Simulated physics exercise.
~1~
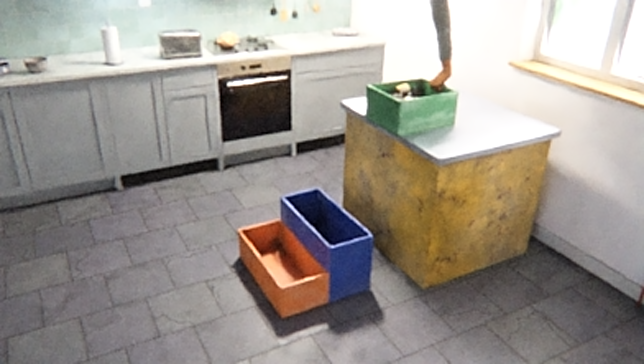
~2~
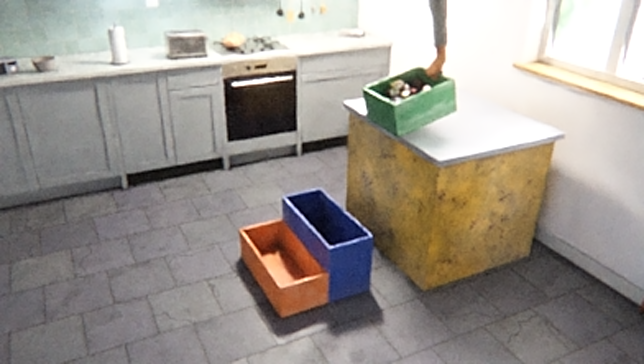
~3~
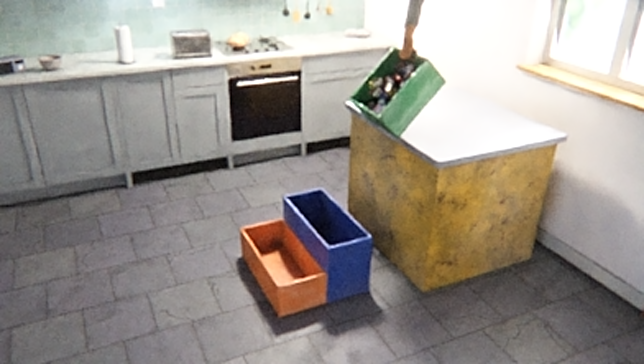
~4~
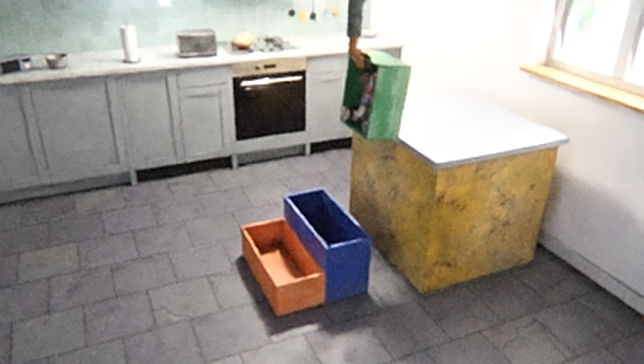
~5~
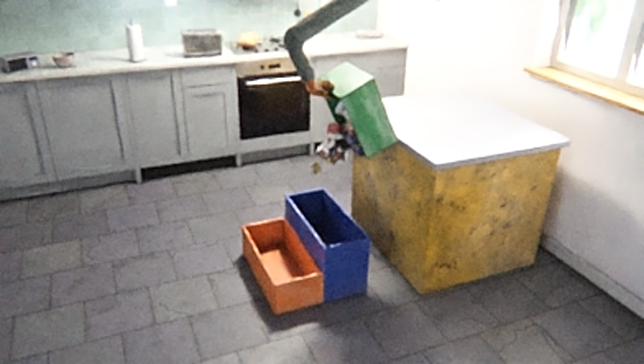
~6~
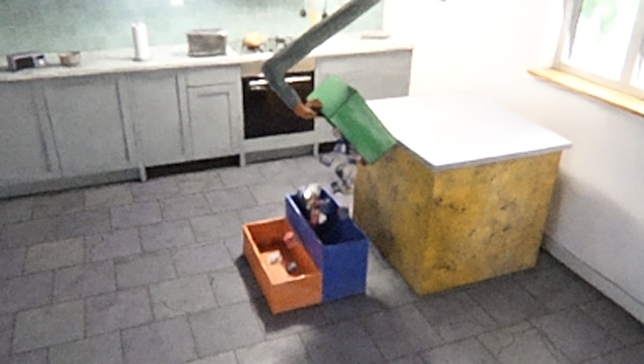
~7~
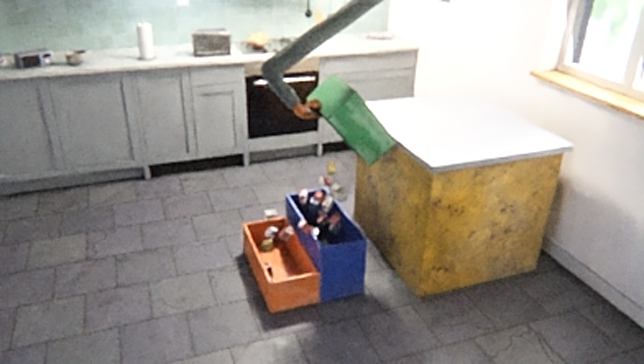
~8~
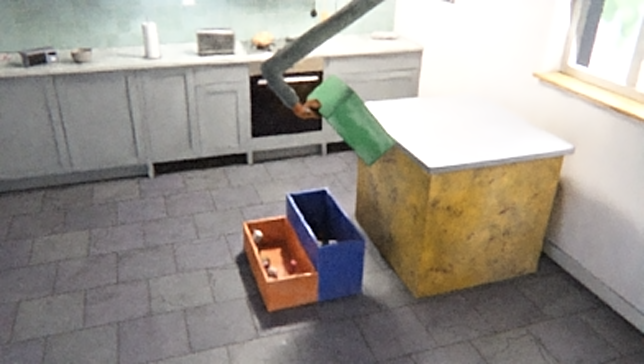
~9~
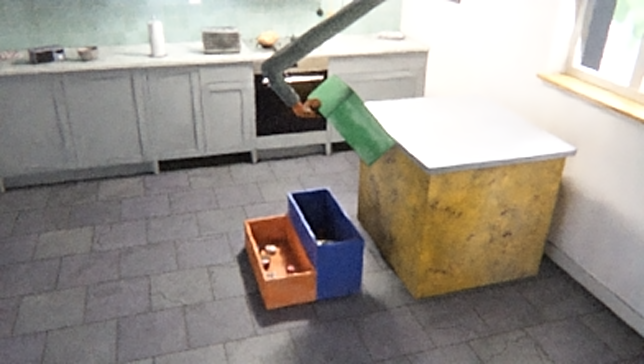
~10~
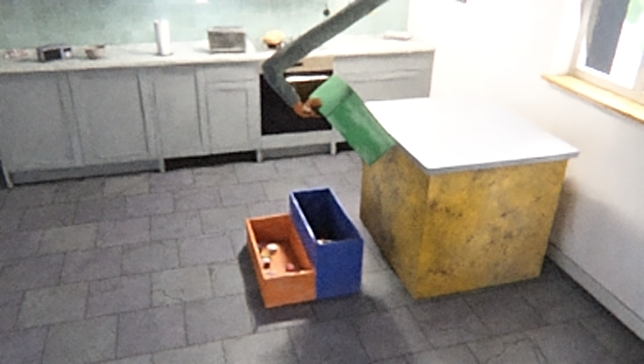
A green crate full of small pieces sits on a yellow-sided bench in a kitchen, with a hand at its back. The hand lifts the back, and the crate tips left over the bench edge, towards a blue tub and an orange trough standing on the floor. As it turns past upright, the pieces slide out and tumble down in a loose cluster. Most drop into the nearer blue tub, while some scatter into the orange trough beyond. The arm ends up holding the crate still, mouth down, with pieces lying in both containers below.
